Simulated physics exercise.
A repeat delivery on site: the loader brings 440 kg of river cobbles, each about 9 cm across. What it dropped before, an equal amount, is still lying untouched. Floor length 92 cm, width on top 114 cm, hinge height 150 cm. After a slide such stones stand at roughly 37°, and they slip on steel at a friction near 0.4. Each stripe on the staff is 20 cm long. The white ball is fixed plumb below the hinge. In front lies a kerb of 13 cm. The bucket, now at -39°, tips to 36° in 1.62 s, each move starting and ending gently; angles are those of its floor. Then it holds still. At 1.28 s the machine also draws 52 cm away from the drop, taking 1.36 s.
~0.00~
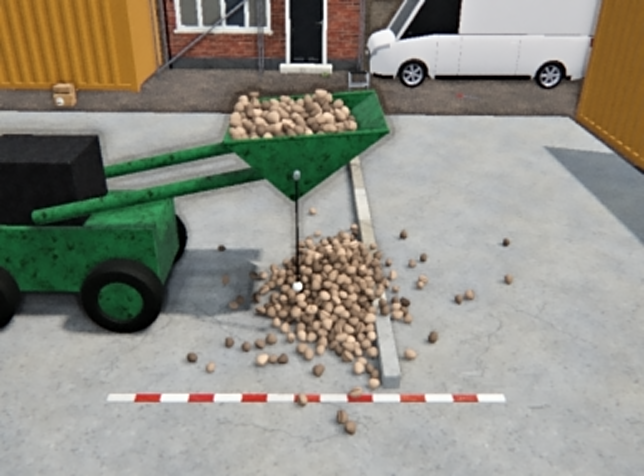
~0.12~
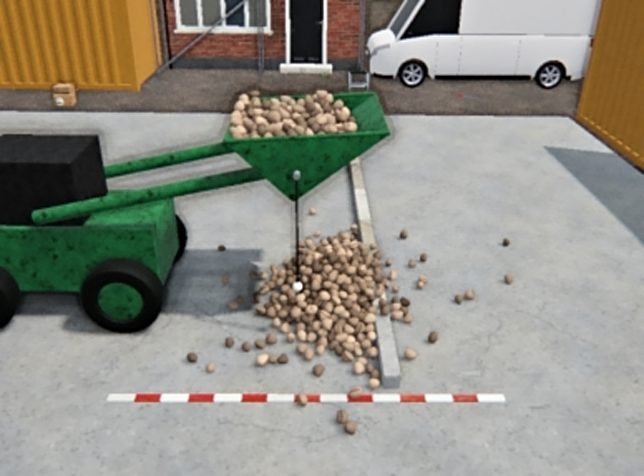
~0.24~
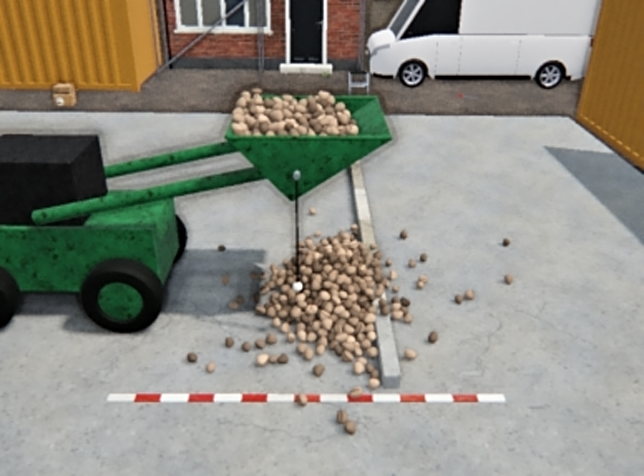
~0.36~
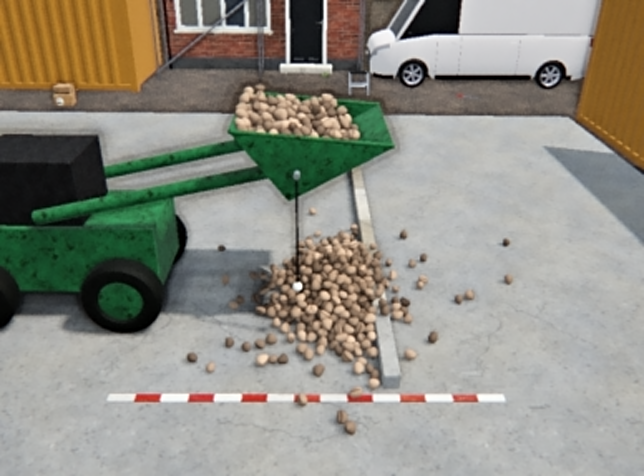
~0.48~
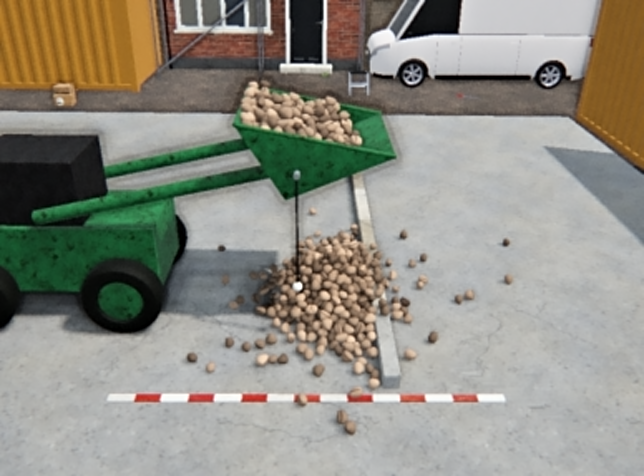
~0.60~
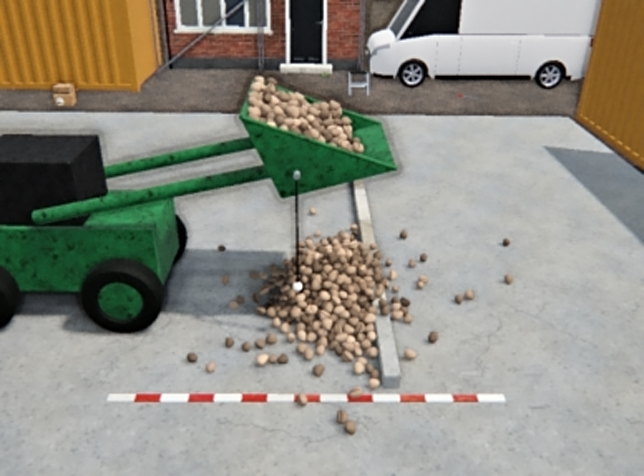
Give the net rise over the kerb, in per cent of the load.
Roughly 74 per cent of a load more.
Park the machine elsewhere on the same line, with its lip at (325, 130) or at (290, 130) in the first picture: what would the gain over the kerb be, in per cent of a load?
Near 20 per cent from the first place, 5 from the second.
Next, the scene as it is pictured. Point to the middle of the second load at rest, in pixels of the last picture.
Their middle is at about (408, 286).
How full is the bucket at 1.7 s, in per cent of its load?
Roughly 35 per cent is still inside.
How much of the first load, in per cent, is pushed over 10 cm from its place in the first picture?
Roughly 5 per cent of them.
After 1.2 s the floor is at 25°; in per cent of one load, 98 in the bucket, 98 on this side of the kerb, 5 over the kerb; the foremost stones are at (453, 274).
After 1.7 s the floor is at 36°; in per cent of one load, 36 in the bucket, 129 on this side of the kerb, 34 over the kerb; the foremost stones are at (454, 272).
After 3.1 s the floor is at 36°; in per cent of one load, 0 in the bucket, 122 on this side of the kerb, 78 over the kerb; the foremost stones are at (572, 316).
After 5.8 s the floor is at 36°; in per cent of one load, 0 in the bucket, 122 on this side of the kerb, 79 over the kerb; the foremost stones are at (575, 316). Net gain over the kerb, 74.
